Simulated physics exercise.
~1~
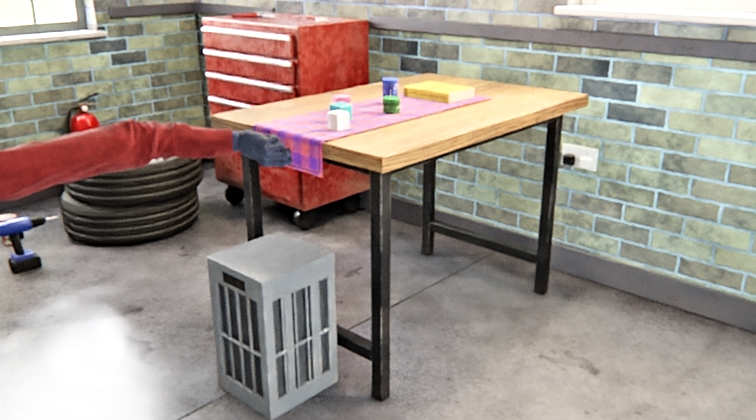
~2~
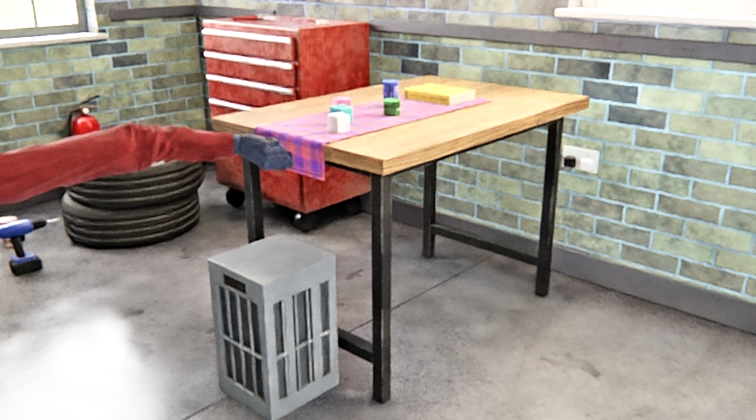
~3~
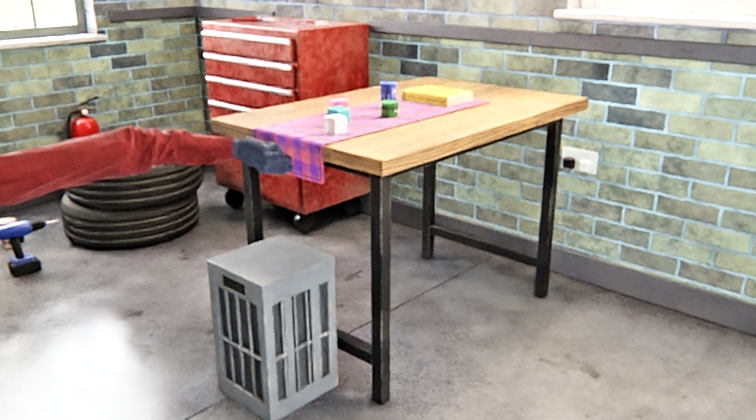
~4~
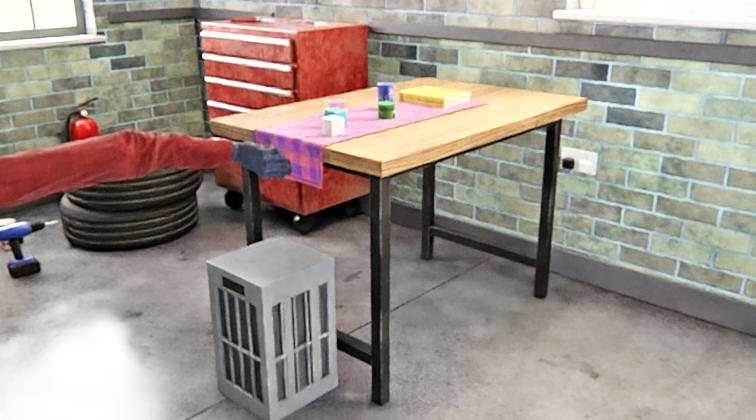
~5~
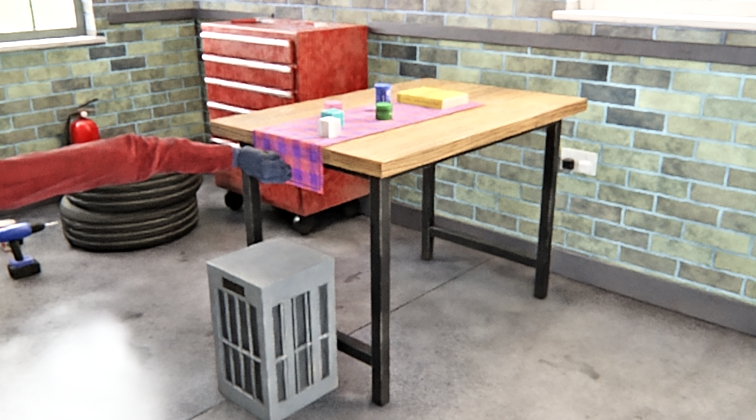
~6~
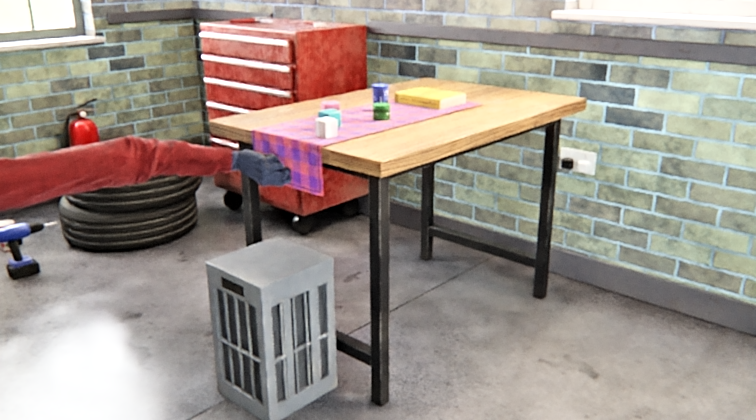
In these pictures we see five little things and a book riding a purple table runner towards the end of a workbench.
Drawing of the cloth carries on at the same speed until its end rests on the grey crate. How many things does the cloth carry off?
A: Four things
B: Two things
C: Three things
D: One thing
(B) Two things.
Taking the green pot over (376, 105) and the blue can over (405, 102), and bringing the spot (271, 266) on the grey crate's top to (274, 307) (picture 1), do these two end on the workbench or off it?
The green pot ends up on top while the blue can ends up on top.
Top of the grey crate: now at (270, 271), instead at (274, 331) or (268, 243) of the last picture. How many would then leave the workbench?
4 and 1.
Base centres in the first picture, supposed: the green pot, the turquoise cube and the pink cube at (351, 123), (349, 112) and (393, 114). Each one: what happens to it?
Here's what happens: The green pot leaves its perch, the turquoise cube remains aboard, the pink cube remains aboard.
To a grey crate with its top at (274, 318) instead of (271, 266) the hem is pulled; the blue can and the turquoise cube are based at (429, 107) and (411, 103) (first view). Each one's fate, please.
As for the blue can, it stays in place; as for the turquoise cube, it stays in place.
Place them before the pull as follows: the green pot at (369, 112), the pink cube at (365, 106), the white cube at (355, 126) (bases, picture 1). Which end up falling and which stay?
Of the three, the green pot stays aloft, the pink cube stays aloft and the white cube ends off the top.
Soon after, hem near (288, 229); white cube gone.
After that, hem on the crate; white cube and turquoise cube gone.
In the end, hem on the crate; white cube and turquoise cube gone. It carries off two.
